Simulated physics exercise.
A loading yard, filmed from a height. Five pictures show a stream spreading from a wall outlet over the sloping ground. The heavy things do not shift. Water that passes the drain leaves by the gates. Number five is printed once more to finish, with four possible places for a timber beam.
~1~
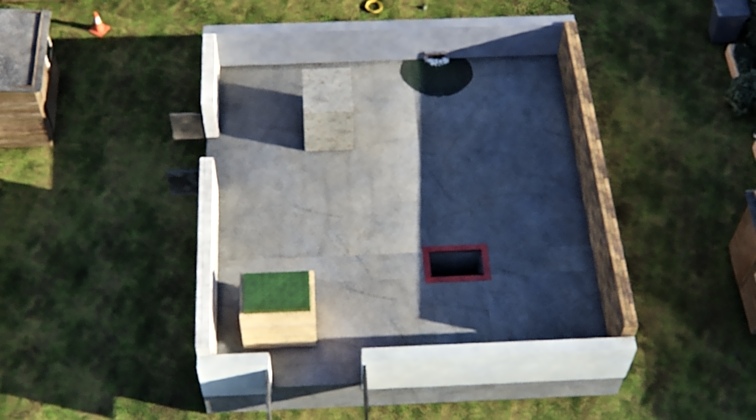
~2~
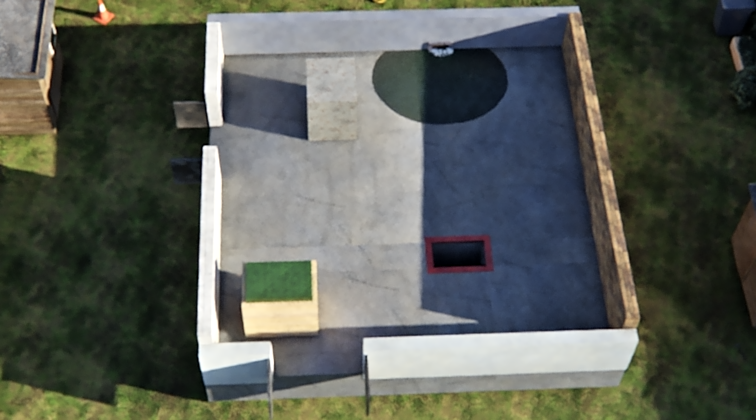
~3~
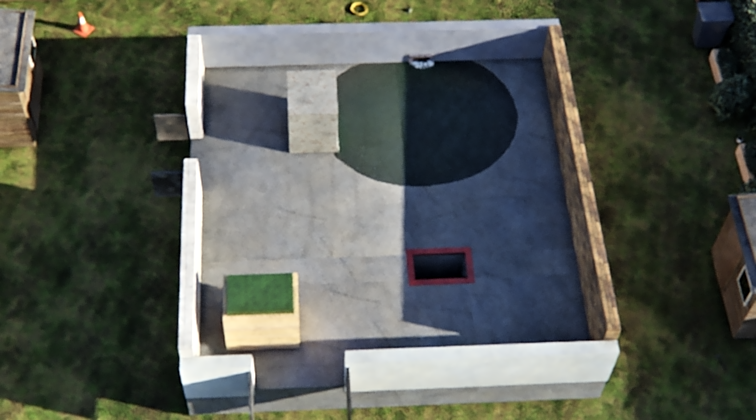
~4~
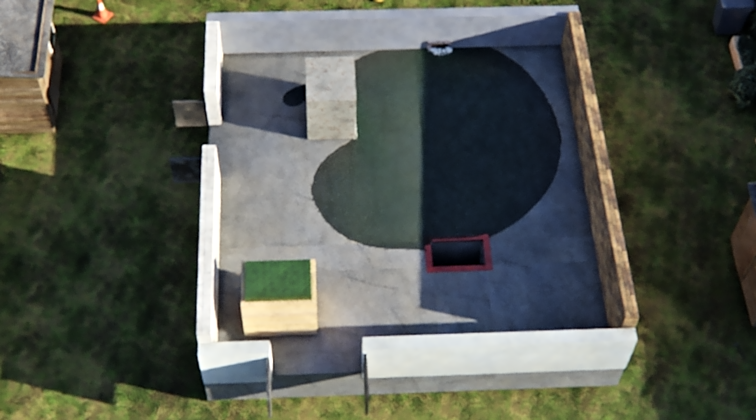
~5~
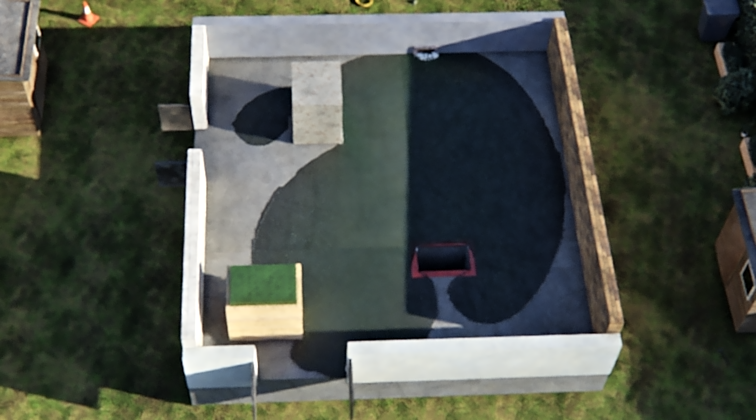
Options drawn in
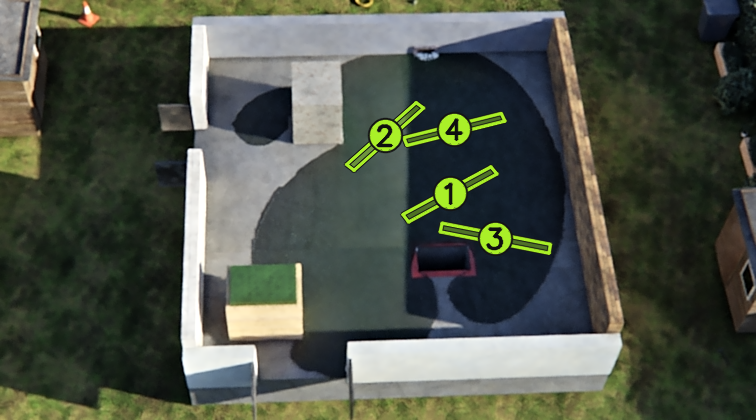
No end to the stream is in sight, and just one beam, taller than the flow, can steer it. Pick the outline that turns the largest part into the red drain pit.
It is 2.
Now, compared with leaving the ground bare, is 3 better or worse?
It is worse.
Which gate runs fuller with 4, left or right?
The right gate.
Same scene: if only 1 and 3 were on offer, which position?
3.
On the marked copy, 1 from (405, 218) to (493, 170); 2 from (350, 167) to (419, 105); 3 from (441, 227) to (549, 248); 4 from (405, 141) to (503, 117).
With 1, about 5 % of the stream runs into the red drain pit, about 93 % out by the gates.
With 2, about 23 % of the stream runs into the red drain pit, about 76 % out by the gates.
With 3, about 10 % of the stream runs into the red drain pit, about 88 % out by the gates.
With 4, about 9 % of the stream runs into the red drain pit, about 89 % out by the gates.
